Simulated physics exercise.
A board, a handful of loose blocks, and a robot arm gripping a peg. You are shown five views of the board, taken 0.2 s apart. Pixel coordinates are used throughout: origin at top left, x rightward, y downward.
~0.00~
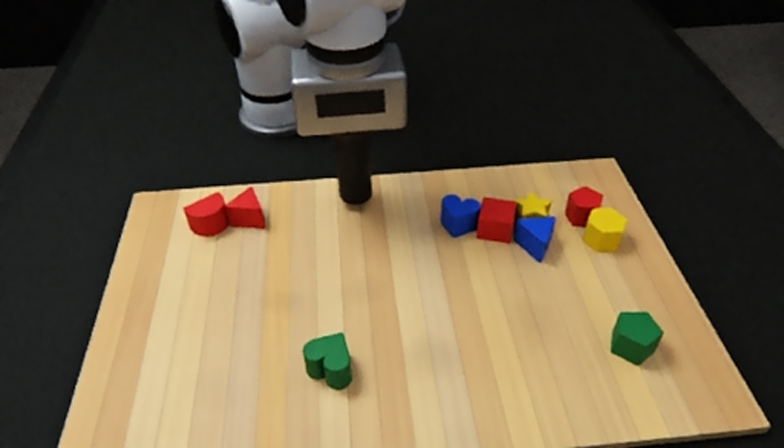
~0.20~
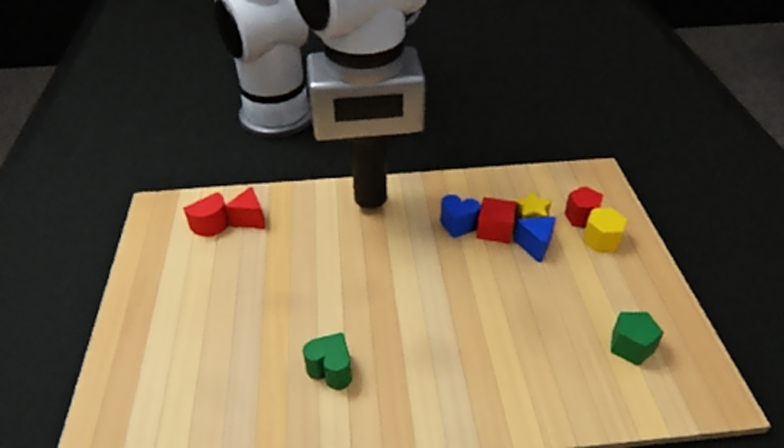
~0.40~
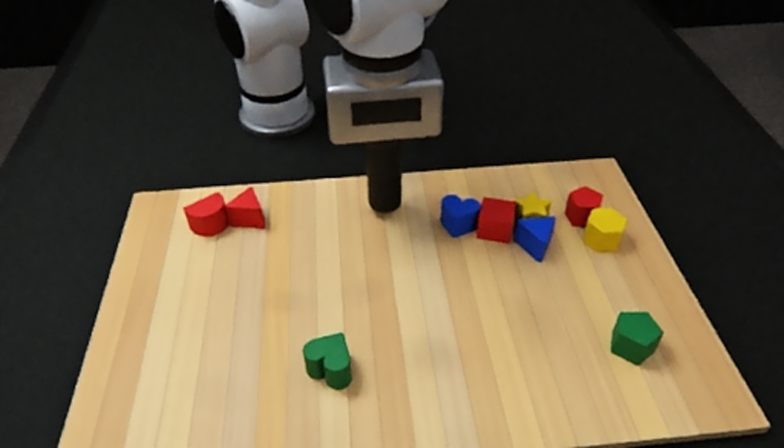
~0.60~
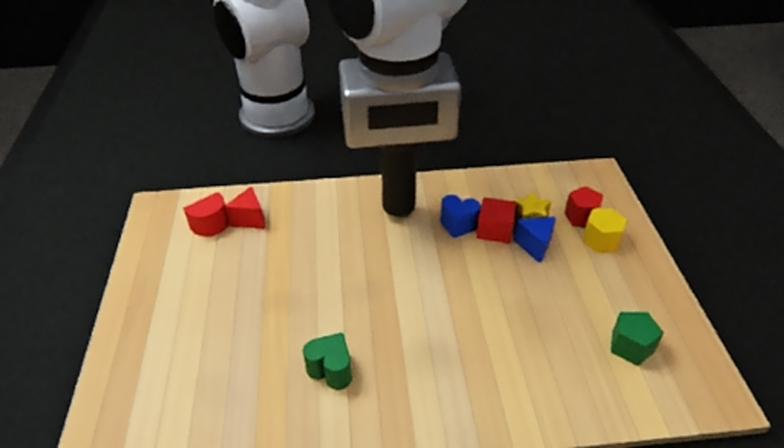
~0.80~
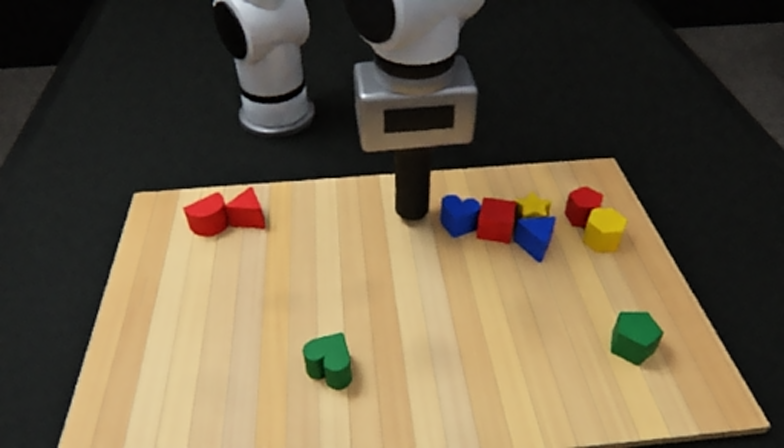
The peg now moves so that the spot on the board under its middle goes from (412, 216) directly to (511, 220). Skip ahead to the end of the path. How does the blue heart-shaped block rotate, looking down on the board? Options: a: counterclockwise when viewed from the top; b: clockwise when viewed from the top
My pick is b.
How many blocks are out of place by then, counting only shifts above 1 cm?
The push moves three or more blocks more than 1 cm.
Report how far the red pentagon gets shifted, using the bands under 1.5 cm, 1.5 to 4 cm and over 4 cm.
The block winds up within 1.5 cm of where it is now.
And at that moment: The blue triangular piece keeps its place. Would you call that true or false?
That is false.
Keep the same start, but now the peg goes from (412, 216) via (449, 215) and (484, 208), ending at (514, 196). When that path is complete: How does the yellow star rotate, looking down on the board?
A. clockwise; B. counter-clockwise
The correct letter is B.
The first path, step by step. One third of the way, peg at (446, 210); blue heart-shaped block at (481, 208); red four-sided block at (518, 217); yellow star at (545, 205), turned 25° anticlockwise; blue triangular piece at (556, 231).
Two thirds of the way, peg at (480, 211); blue heart-shaped block at (512, 214), turned 40° clockwise; red four-sided block at (544, 231), turned 25° clockwise; yellow star at (549, 205), turned 40° anticlockwise; blue triangular piece at (577, 239), turned 45° anticlockwise.
At the end, peg at (513, 213); blue heart-shaped block at (527, 221), turned 105° clockwise; red four-sided block at (553, 240), turned 15° clockwise; yellow star at (555, 207), turned 75° anticlockwise; blue triangular piece at (586, 243), turned 55° anticlockwise; red pentagon unmoved.
